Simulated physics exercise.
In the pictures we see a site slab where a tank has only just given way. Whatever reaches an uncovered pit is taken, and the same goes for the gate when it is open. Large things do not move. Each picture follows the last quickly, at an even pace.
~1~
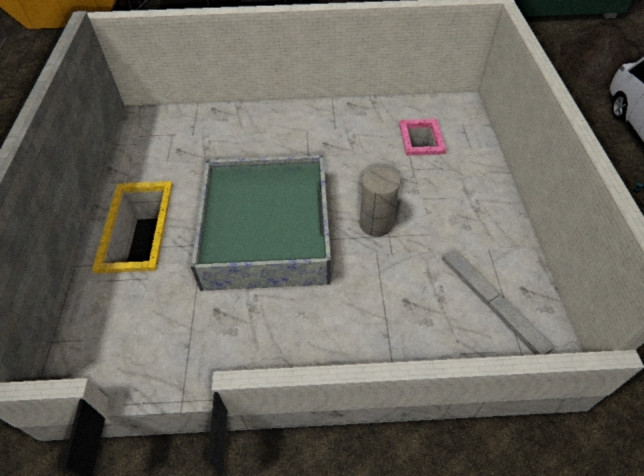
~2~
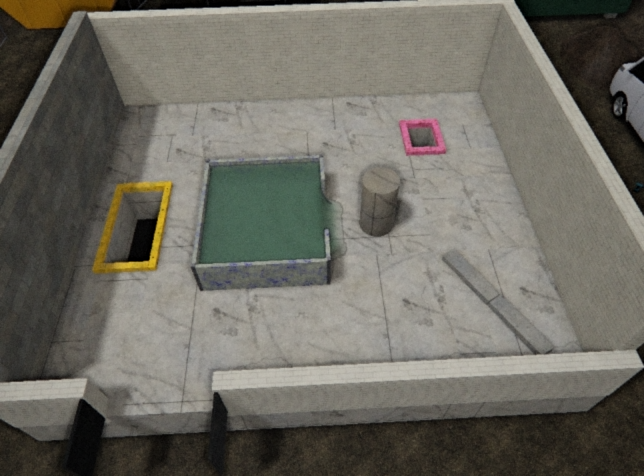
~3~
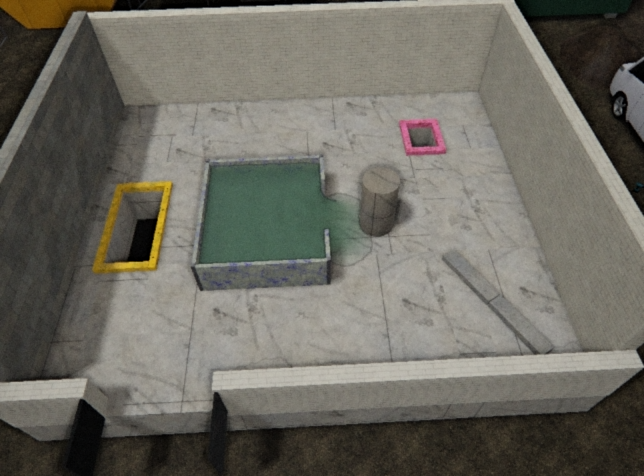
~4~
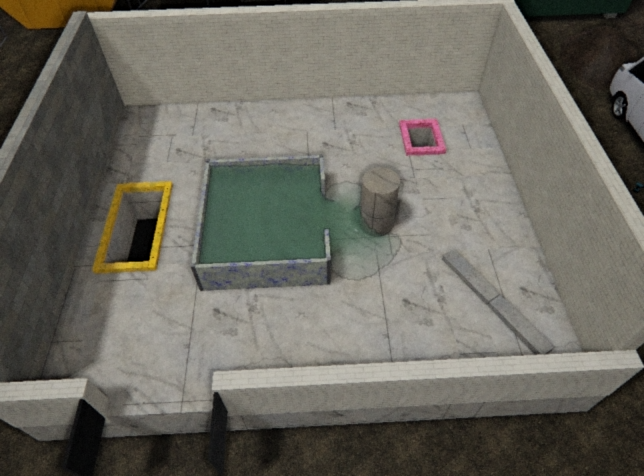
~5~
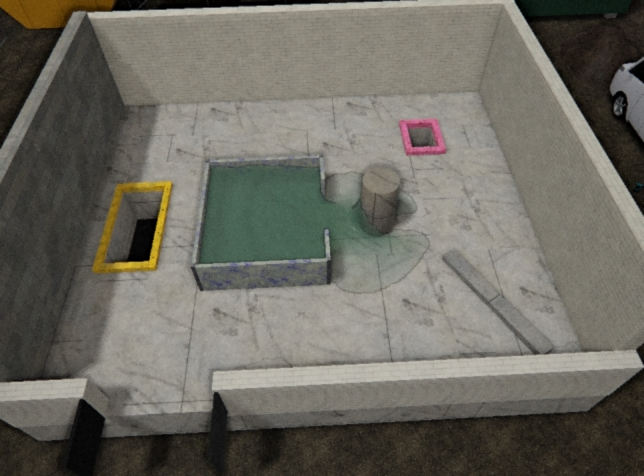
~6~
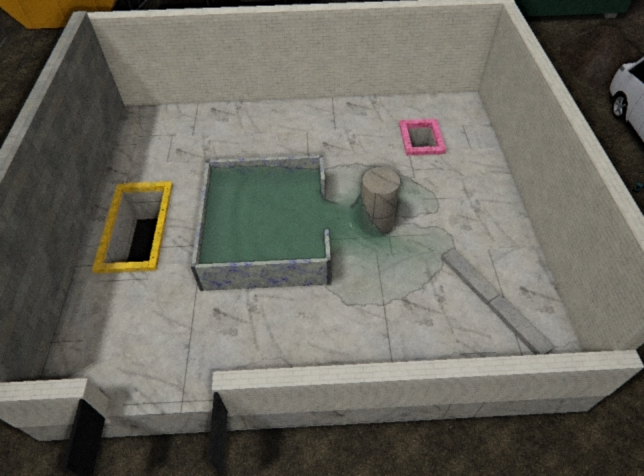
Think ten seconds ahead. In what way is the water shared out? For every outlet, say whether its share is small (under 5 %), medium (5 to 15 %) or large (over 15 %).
Result - gate: Small; pink pit: Small; yellow pit: Small.
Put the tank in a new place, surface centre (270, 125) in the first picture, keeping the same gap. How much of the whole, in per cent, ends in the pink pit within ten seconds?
Pink: About 15 %.
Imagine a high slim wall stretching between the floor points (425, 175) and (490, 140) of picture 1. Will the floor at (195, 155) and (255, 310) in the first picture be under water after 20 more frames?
In the listed order, the first spot is spared and the second is spared.
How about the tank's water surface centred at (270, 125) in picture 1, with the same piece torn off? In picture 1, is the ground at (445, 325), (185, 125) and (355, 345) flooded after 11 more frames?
Going through the three spots, I'd say high and dry, high and dry, high and dry.
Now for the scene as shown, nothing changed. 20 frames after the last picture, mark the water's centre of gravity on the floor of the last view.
Roughly (358, 232) in the last picture.
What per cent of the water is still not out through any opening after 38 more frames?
My reckoning gives about 98 %.
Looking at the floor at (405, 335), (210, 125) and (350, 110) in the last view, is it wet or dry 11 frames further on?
As listed: Under water, no water, awash.
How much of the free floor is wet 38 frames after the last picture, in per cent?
Roughly 65 per cent.
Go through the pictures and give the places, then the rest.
The first frame shows the water tank at (264, 209) is whole and still.
In the second frame, the front is at (334, 255), out from the gap at (323, 222).
In the third frame, the front is at (362, 254), out from the gap at (323, 222).
In the fourth frame, water pours out at (323, 222) and has run to (395, 244).
In the fifth frame, the front is at (423, 243), out from the gap at (323, 222).
In the sixth frame, water pours out at (323, 222) and has run to (449, 247).
A moment on, water covers 20 % of the floor; the gate 0 %, the pink pit 0 %, the yellow pit 0 %.
Next, water covers 40 % of the floor; the gate 0 %, the pink pit 1 %, the yellow pit 0 %.
Then, water covers 45 % of the floor; the gate 0 %, the pink pit 1 %, the yellow pit 0 %.
Later, water covers 65 % of the floor; the gate 0 %, the pink pit 1 %, the yellow pit 0 %.
In the end, water covers 90 % of the floor; the gate 1 %, the pink pit 1 %, the yellow pit 0 %.
